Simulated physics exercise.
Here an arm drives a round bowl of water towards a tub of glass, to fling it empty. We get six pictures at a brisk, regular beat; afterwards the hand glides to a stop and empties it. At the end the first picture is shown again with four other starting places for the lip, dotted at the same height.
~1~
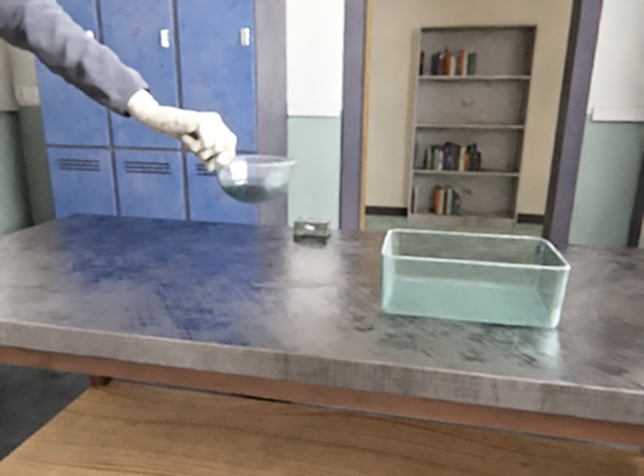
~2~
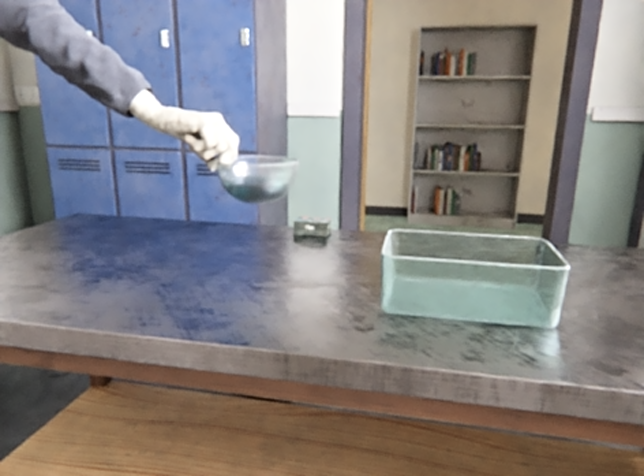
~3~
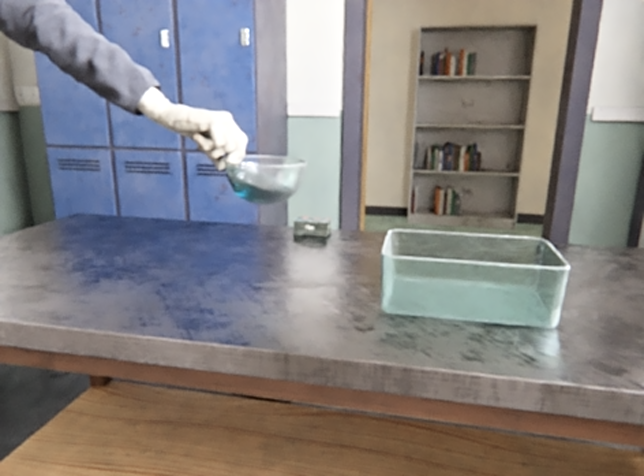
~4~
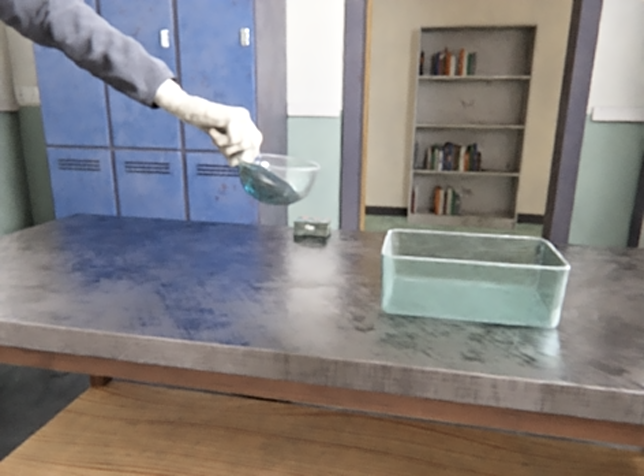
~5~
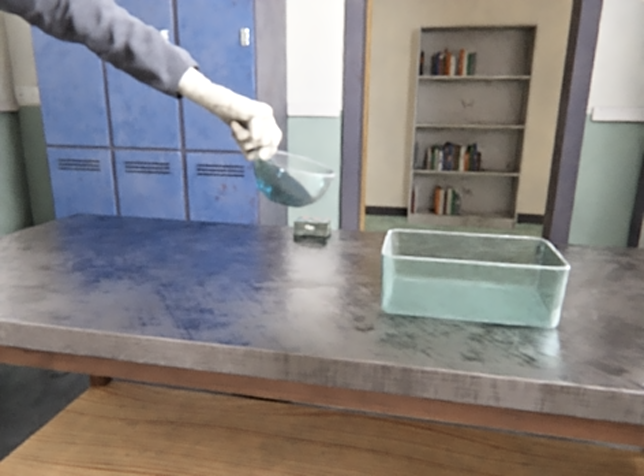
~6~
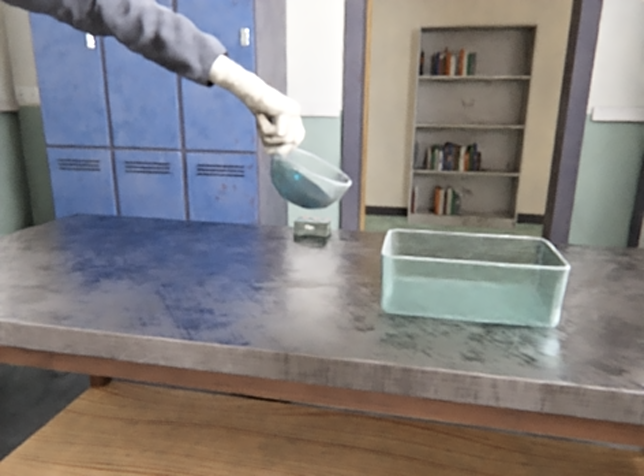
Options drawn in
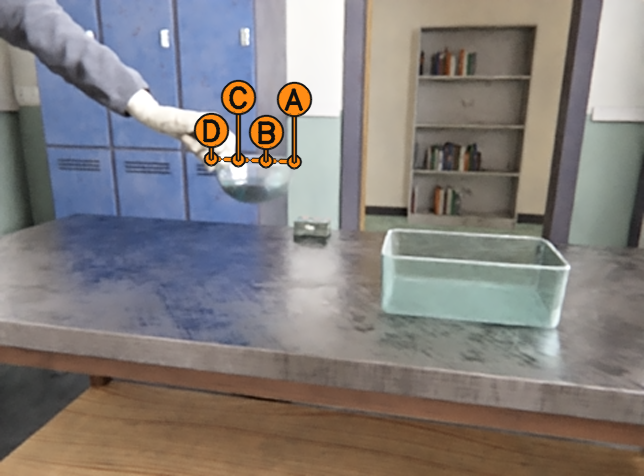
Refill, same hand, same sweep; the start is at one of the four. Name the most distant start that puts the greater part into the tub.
B will do.
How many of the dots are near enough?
Two of them.
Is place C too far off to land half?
Yes, it does.
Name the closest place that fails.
The answer is C.
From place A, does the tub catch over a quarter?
Yes, clearly.
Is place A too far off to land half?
No.
In orange, A at (294, 161); B at (266, 160); C at (238, 159); D at (211, 158).
With A, about 83 % lands in the tub, 8 % falls short and 8 % goes beside or beyond.
With B, about 64 % lands in the tub, 29 % falls short and 7 % goes beside or beyond.
With C, about 36 % lands in the tub, 60 % falls short and 4 % goes beside or beyond.
With D, about 5 % lands in the tub, 92 % falls short and 3 % goes beside or beyond.
